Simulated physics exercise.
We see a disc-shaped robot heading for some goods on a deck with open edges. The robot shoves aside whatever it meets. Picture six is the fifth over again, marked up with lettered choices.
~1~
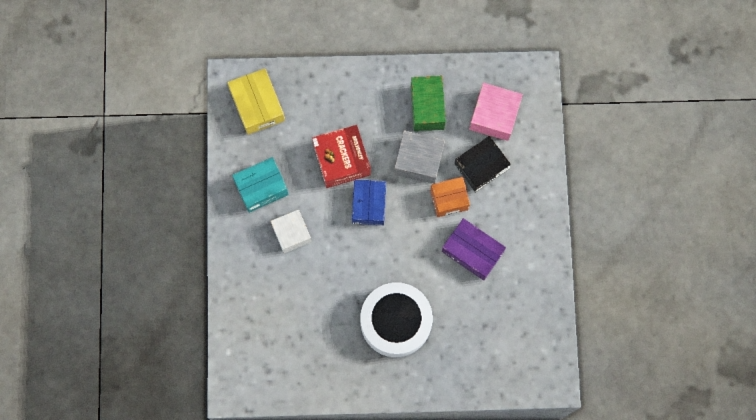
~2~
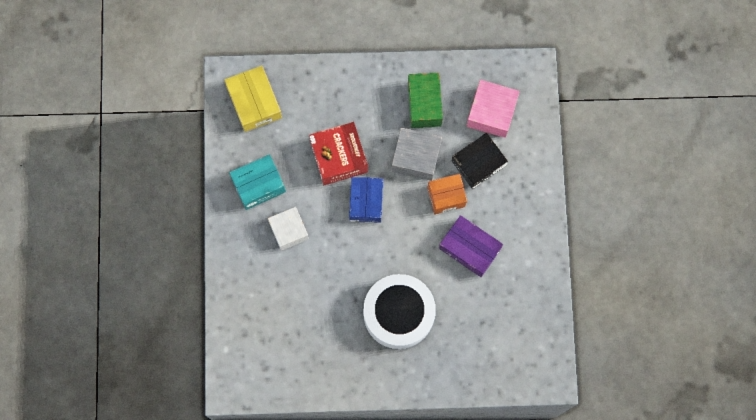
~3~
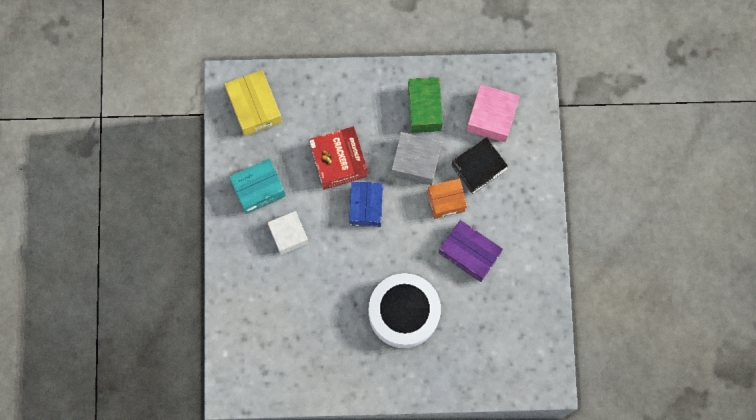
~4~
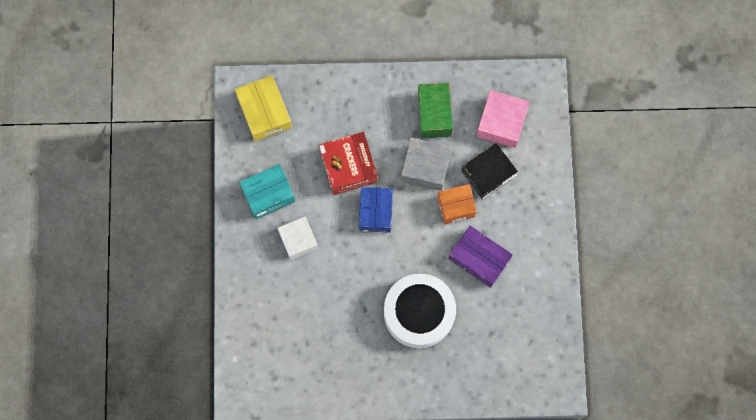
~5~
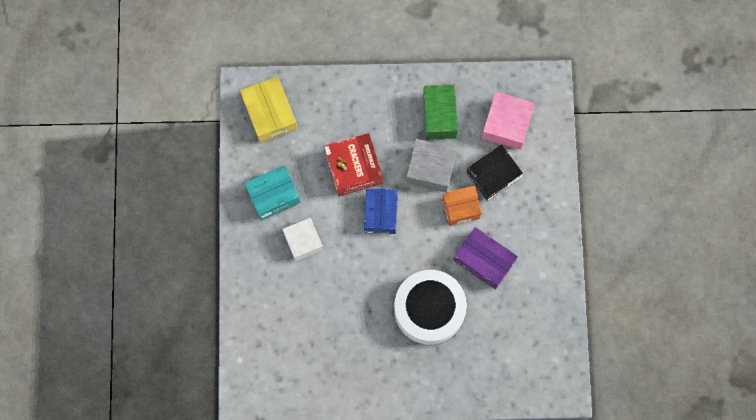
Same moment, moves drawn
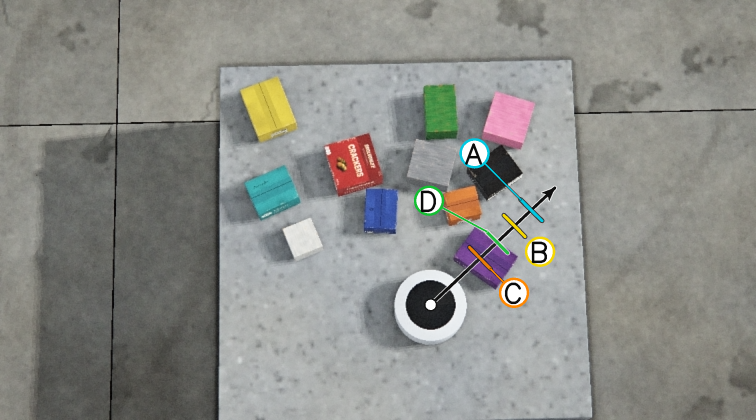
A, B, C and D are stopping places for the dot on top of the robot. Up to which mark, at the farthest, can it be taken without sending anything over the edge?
It can go as far as A.
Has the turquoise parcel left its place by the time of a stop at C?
No.
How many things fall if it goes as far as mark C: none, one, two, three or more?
By then, none.
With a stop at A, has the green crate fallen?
No.
On the marked copy, A at (531, 210); B at (514, 226); C at (480, 258); D at (497, 243); the arrow from (431, 305) to (555, 188); the white dot at (431, 305).
With A. Early on, robot (467, 273); purple box (508, 241); yellow box (269, 110).
Further on, robot (504, 238); purple box (546, 208); yellow box (269, 110).
At the end, robot (529, 213); purple box (572, 184); yellow box (269, 110); nothing has fallen.
As for the rest, B is safe but short; C is safe but short; D is safe but short.
